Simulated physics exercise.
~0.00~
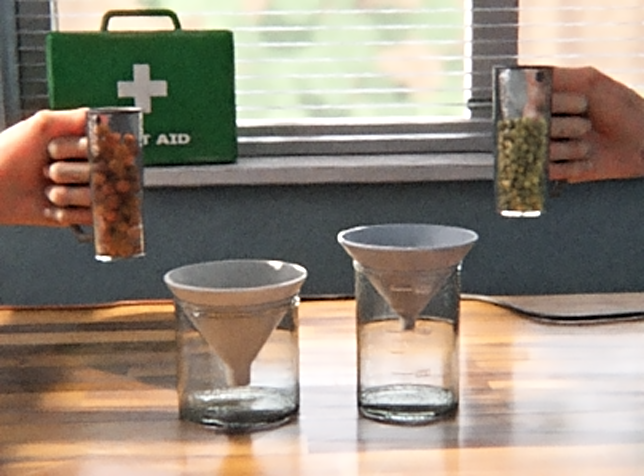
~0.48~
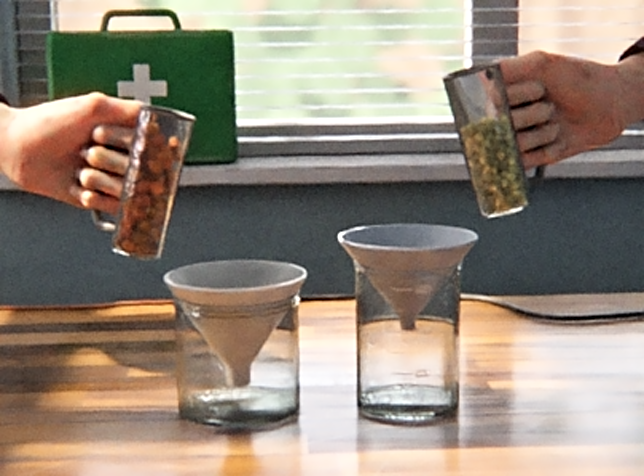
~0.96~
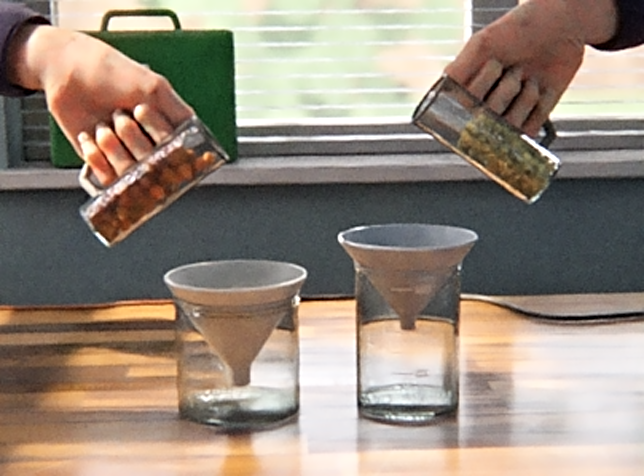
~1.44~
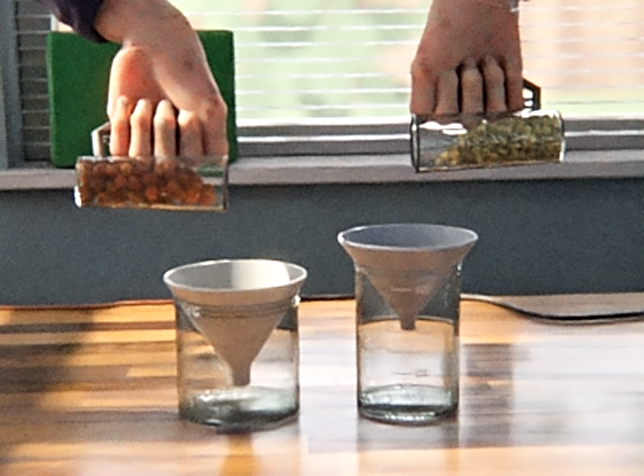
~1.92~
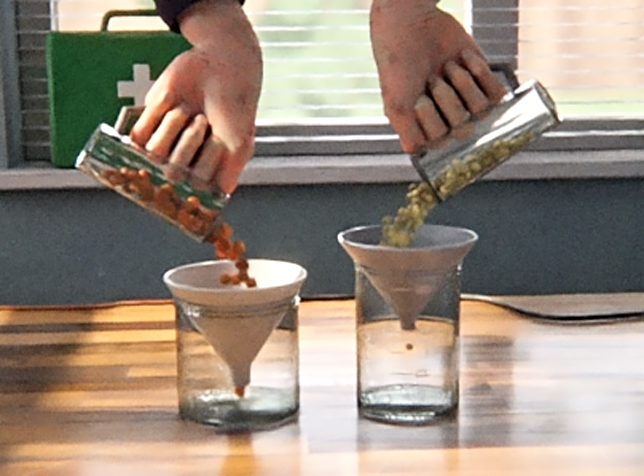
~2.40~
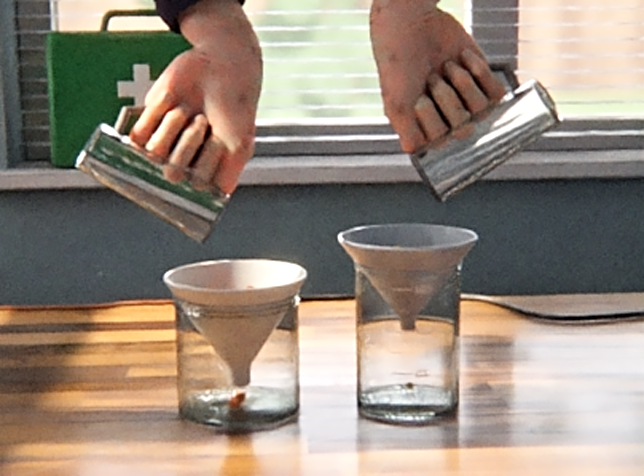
Two hands tip cups of orange and green pieces into funnels, where nearly all stick.
